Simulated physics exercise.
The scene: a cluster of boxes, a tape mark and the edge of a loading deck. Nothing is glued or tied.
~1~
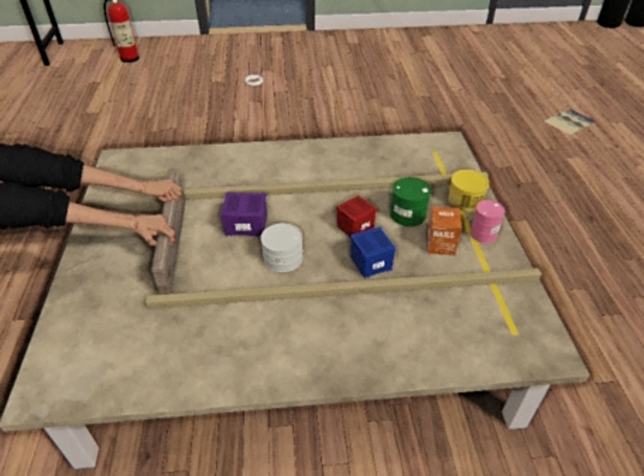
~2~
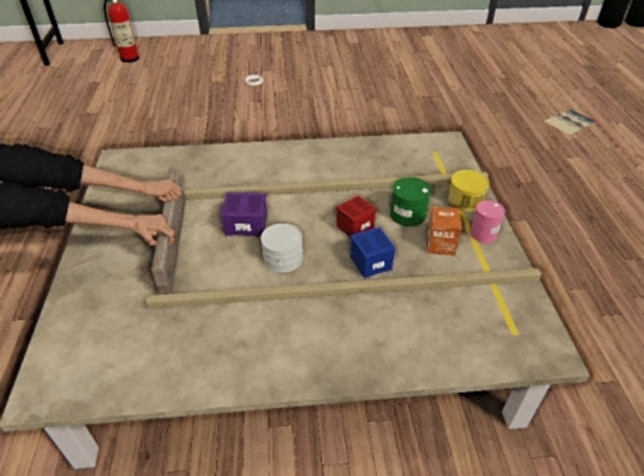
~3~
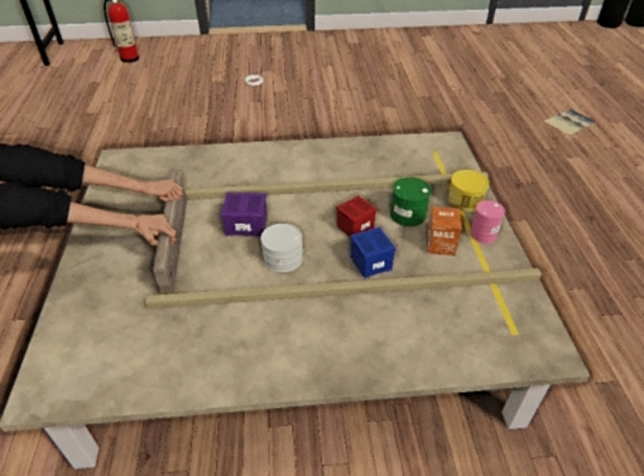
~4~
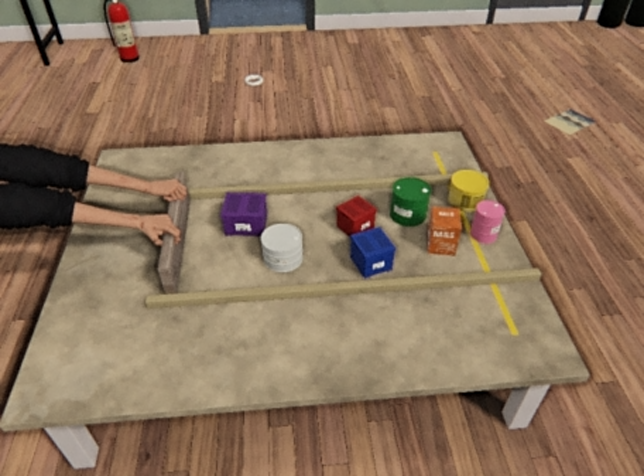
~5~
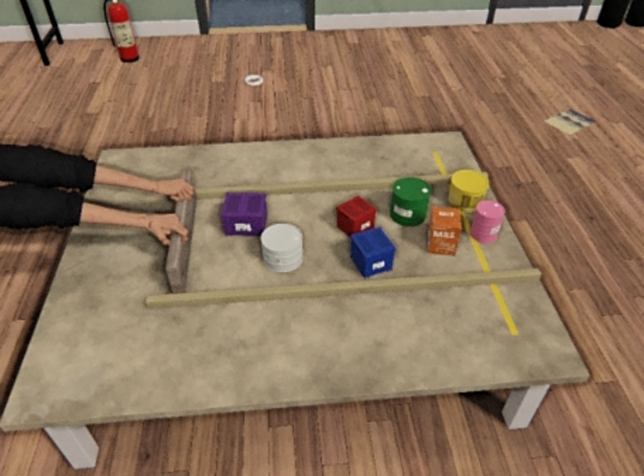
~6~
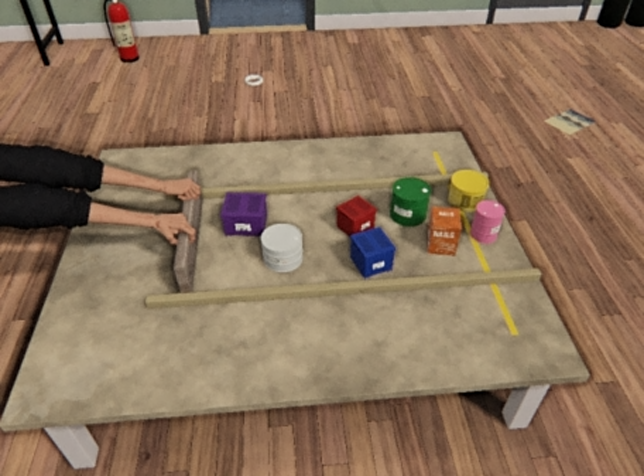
On a low table, two hands slowly sliding a plank rightward between two rails, with coloured boxes and canisters sitting still.
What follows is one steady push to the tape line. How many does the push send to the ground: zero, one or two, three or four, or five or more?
As it turns out, the number that fall off is five or more.
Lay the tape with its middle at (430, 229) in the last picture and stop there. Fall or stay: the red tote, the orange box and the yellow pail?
The red tote remains up; the orange box survives; the yellow pail falls.
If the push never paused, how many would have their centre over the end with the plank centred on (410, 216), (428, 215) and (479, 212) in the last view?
Past the end: 0, 1 and 5.
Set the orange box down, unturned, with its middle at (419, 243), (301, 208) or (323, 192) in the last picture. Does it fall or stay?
In that order, it tumbles off; is lost; holds on.
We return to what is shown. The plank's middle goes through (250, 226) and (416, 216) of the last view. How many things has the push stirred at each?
By then 1, and 8.
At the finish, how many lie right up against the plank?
That makes 3.
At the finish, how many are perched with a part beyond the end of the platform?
Overhanging: 0.
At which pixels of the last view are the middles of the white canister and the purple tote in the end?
Near (494, 228) and (483, 202).
Soon after, none off yet; pink canister at rest near (487, 222); yellow pail at rest near (468, 191); orange box at rest near (444, 231).
In the end, the number that fall off is five or more; gone, red tote, green canister, orange box, yellow pail and pink canister.
